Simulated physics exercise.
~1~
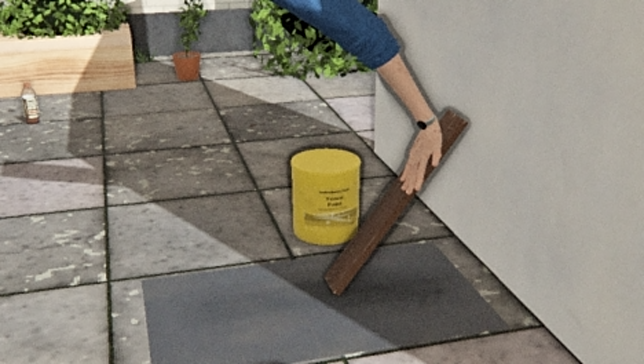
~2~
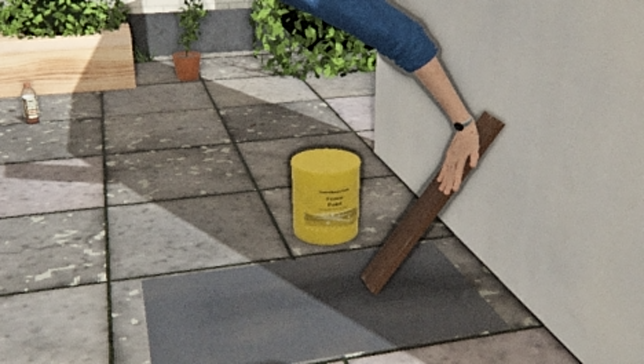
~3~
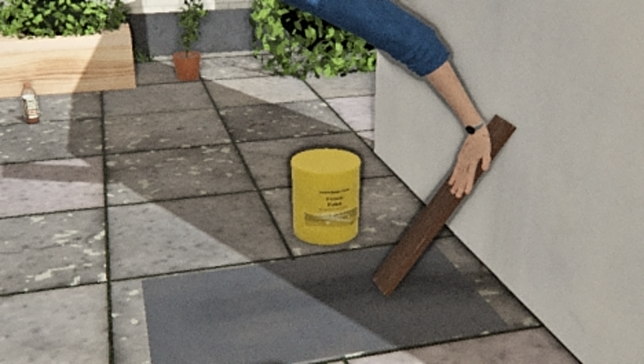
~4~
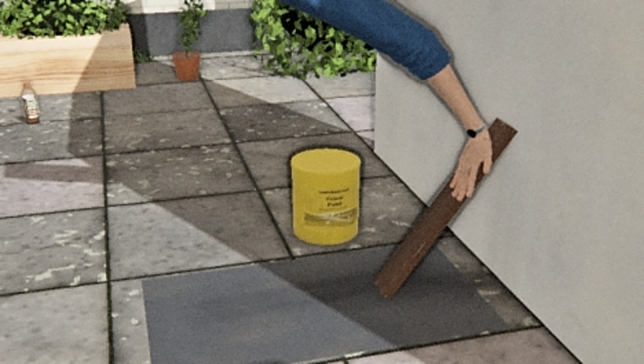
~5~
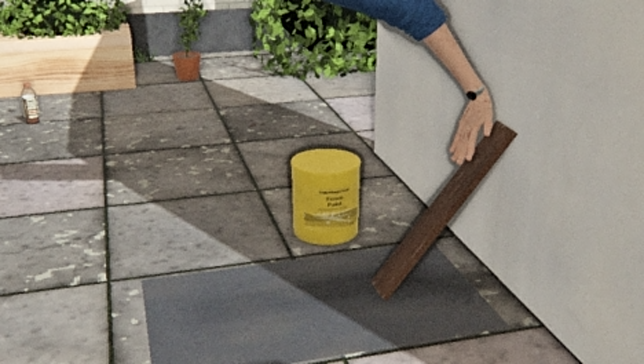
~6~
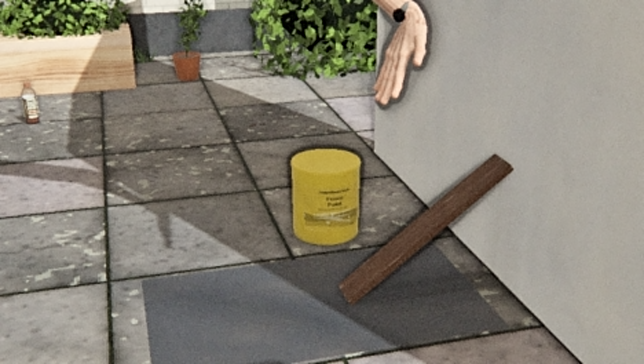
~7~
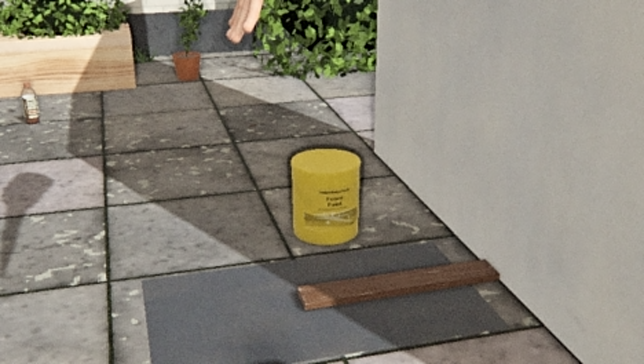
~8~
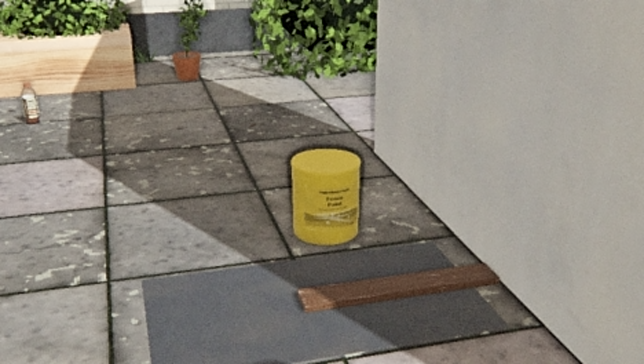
A brown plank leaned against a wall by a hand slips down flat once released.
